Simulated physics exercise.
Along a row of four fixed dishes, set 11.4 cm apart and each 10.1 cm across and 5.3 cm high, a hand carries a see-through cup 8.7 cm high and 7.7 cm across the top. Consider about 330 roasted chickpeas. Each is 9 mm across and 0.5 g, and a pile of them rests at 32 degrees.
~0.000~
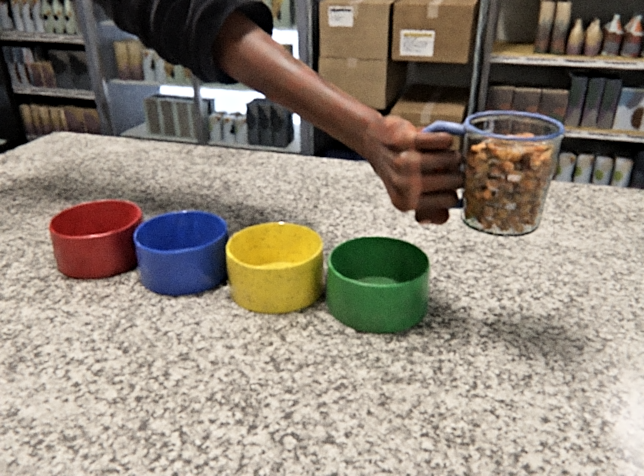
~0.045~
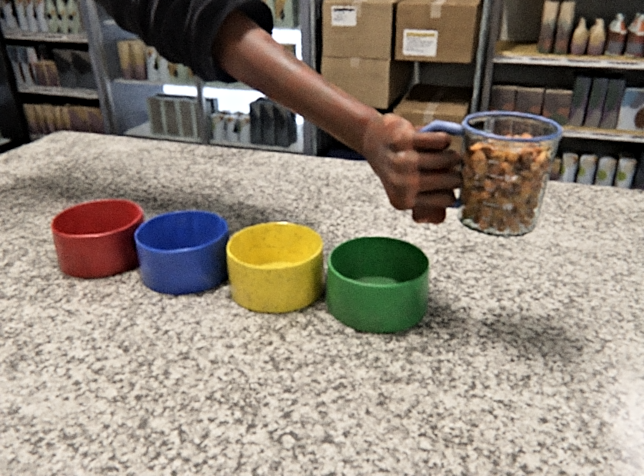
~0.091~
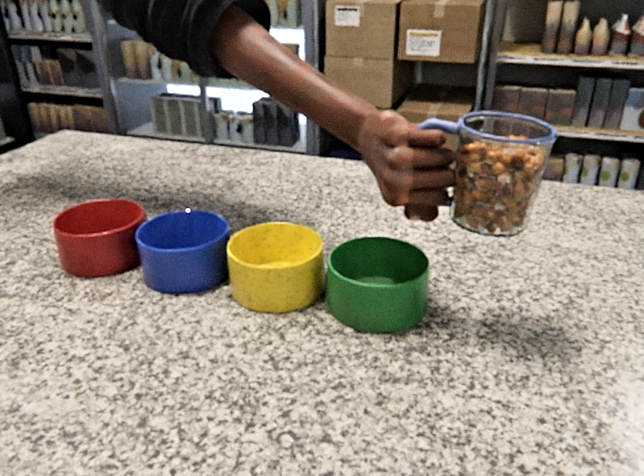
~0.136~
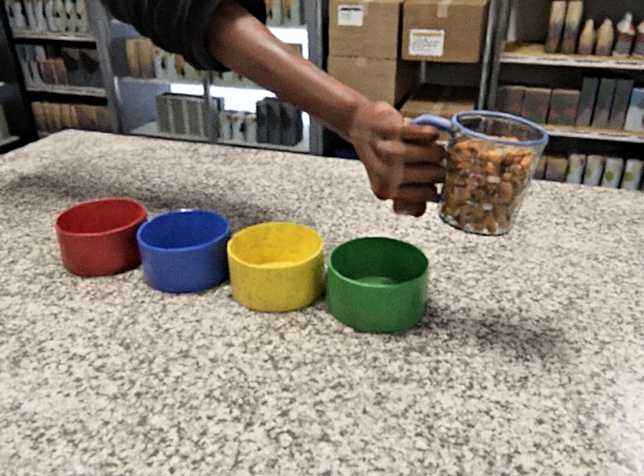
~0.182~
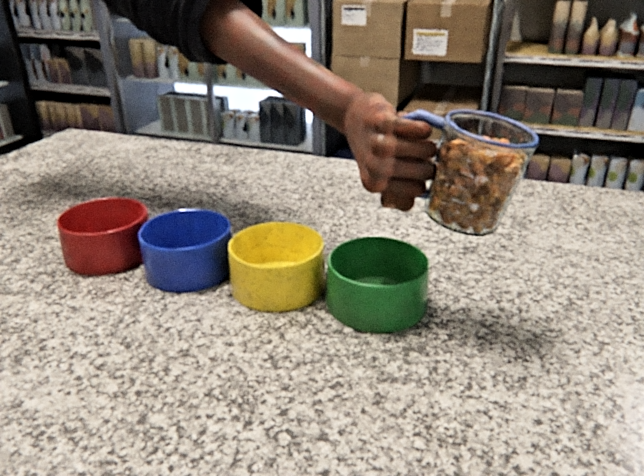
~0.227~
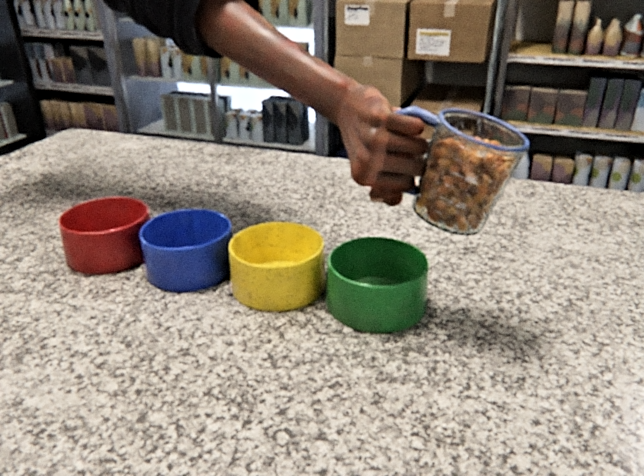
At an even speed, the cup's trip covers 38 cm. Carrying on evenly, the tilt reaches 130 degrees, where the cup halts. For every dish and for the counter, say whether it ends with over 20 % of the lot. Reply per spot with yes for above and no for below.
Red: No, below. Blue: No, below. Green: No, below. Yellow: Yes, above. Counter: No, below.
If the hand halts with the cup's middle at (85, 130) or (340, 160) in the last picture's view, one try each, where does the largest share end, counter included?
Top receivers, in order: Yellow and green.
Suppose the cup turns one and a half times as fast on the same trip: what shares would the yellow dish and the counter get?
That gives yellow 20 with 20 for the counter.
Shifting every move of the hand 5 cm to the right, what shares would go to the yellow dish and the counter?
Then: Yellow 50, counter 10.
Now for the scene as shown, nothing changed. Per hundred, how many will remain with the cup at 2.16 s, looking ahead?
My guess is near 0 per cent.
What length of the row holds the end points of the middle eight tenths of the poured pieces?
It spans roughly 12 centimetres along the row.
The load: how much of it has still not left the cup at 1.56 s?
10 %.
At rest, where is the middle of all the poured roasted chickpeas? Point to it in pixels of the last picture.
Roughly (276, 269).
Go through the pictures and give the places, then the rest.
Cup at (506, 174), tilt 0 degrees, lip at (562, 129), moved 0.0 cm; middle of the pieces at (508, 177); green dish at (379, 260); yellow dish at (275, 244); blue dish at (181, 231); red dish at (96, 218), in the first frame.
Cup at (503, 174), tilt 1 degrees, lip at (560, 130), moved 0.2 cm; middle of the pieces at (505, 178), in the second frame.
Cup at (497, 175), tilt 3 degrees, lip at (555, 133), moved 0.7 cm; middle of the pieces at (498, 178), in the third frame.
Cup at (487, 174), tilt 7 degrees, lip at (546, 137), moved 1.5 cm; middle of the pieces at (488, 178), in the fourth frame.
Cup at (476, 174), tilt 11 degrees, lip at (537, 141), moved 2.5 cm; middle of the pieces at (476, 177), in the fifth frame.
Cup at (465, 173), tilt 15 degrees, lip at (527, 145), moved 3.4 cm; middle of the pieces at (465, 177); green dish at (378, 260); yellow dish at (277, 243); blue dish at (186, 228); red dish at (104, 215). The cup turns about 90 degrees a second and travels 20 cm a second, in the sixth frame.
After 1.03 s, tilt 88 degrees; cup holds 95 %.
Then, at 1.56 s, tilt 130 degrees; cup holds 10 %, green 10 %, yellow 75 %.
After 2.16 s, tilt 130 degrees; cup holds 0 %, green 10 %, yellow 80 %.
At rest (2.5 s), red 0 %, blue 0 %, green 10 %, yellow 80 %, counter 10 %.
